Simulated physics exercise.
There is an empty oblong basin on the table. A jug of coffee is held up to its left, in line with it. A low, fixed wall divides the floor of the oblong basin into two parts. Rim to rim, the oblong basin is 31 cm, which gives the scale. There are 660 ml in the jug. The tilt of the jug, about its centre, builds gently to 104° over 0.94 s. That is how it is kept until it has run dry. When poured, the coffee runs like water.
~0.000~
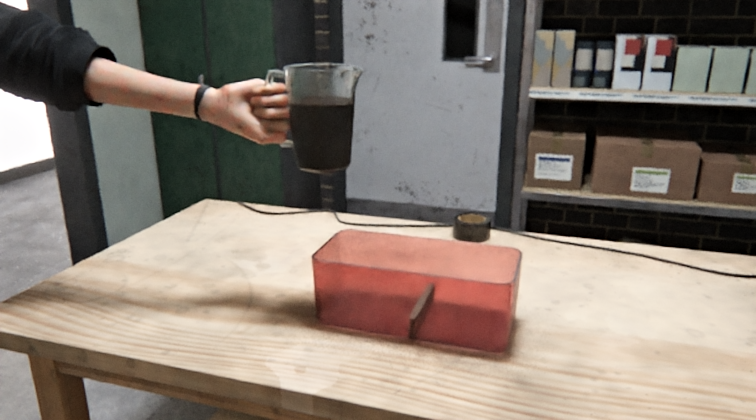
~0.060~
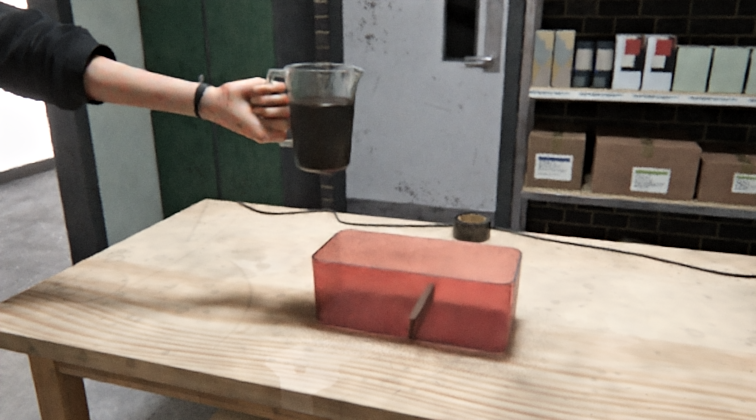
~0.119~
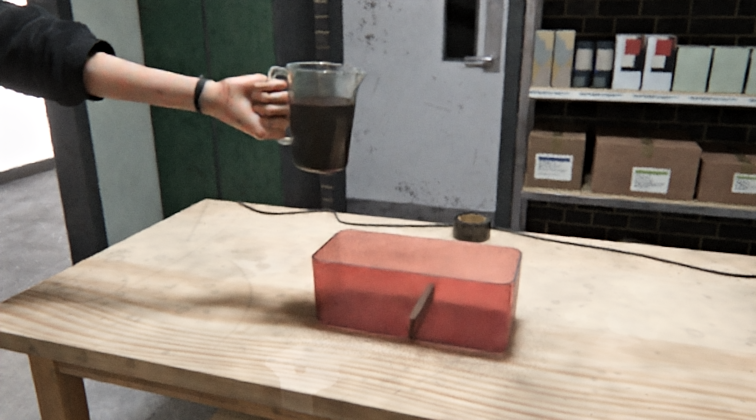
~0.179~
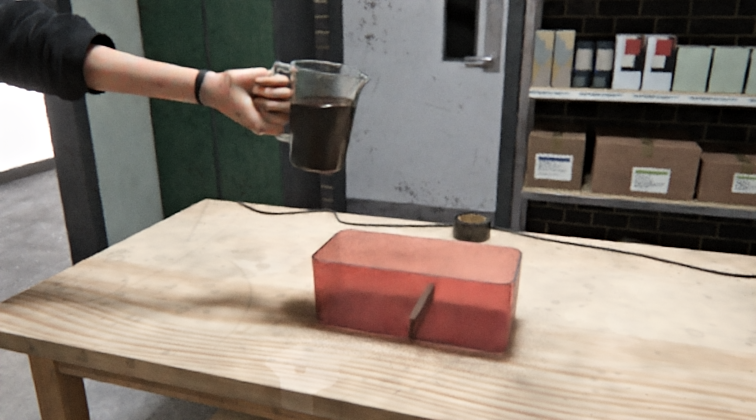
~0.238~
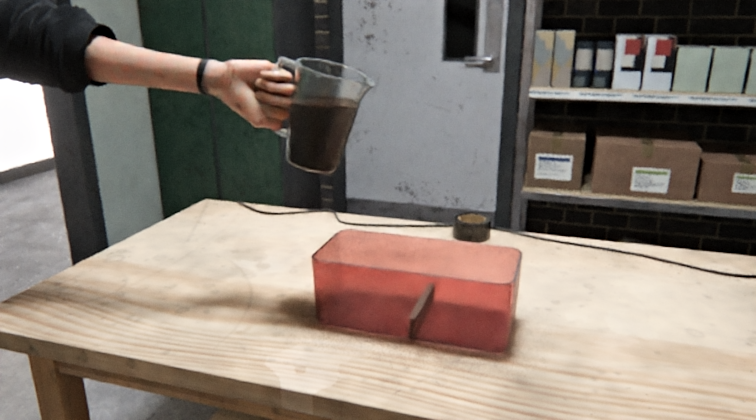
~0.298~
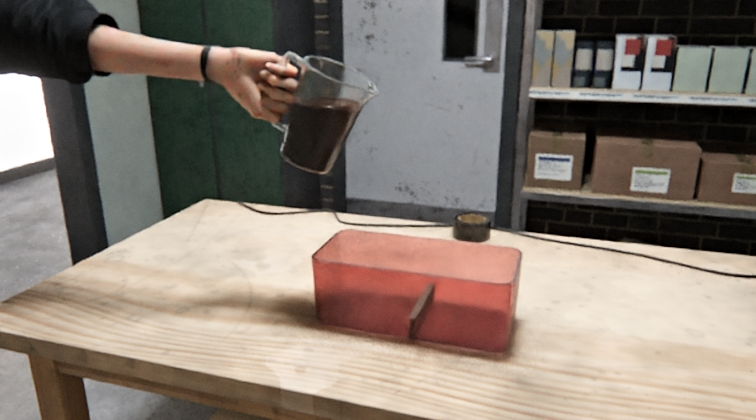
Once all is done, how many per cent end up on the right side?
Roughly 65 percent ends up on the right side.
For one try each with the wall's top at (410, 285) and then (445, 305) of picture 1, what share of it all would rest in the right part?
90 per cent first, 10 per cent second.
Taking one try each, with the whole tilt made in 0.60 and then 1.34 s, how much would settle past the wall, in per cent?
In order, 60 and 65 per cent.
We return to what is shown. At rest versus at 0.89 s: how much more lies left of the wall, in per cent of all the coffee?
Near 22 percent, give or take.
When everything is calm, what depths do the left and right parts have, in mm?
Depths: Left near 10 mm, right near 24 mm.
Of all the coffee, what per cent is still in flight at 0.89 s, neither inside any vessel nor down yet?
Close to 32 %.
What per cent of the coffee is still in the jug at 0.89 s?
Around 32 in a hundred.
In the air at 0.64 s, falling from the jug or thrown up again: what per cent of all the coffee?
14 %.
After 0.64 s the tilt is 80° and 87 per cent is still to pour, 0 is left of the wall and 0 right of it.
After 0.89 s the tilt is 103° and 32 per cent is still to pour, 11 is left of the wall and 25 right of it.
After 1.15 s the tilt is 104° and 3 per cent is still to pour, 24 is left of the wall and 63 right of it.
After 1.44 s the tilt is 104° and 0 per cent is still to pour, 31 is left of the wall and 66 right of it.
In the end 33 per cent lies left of the wall, 65 right of it and 2 outside.
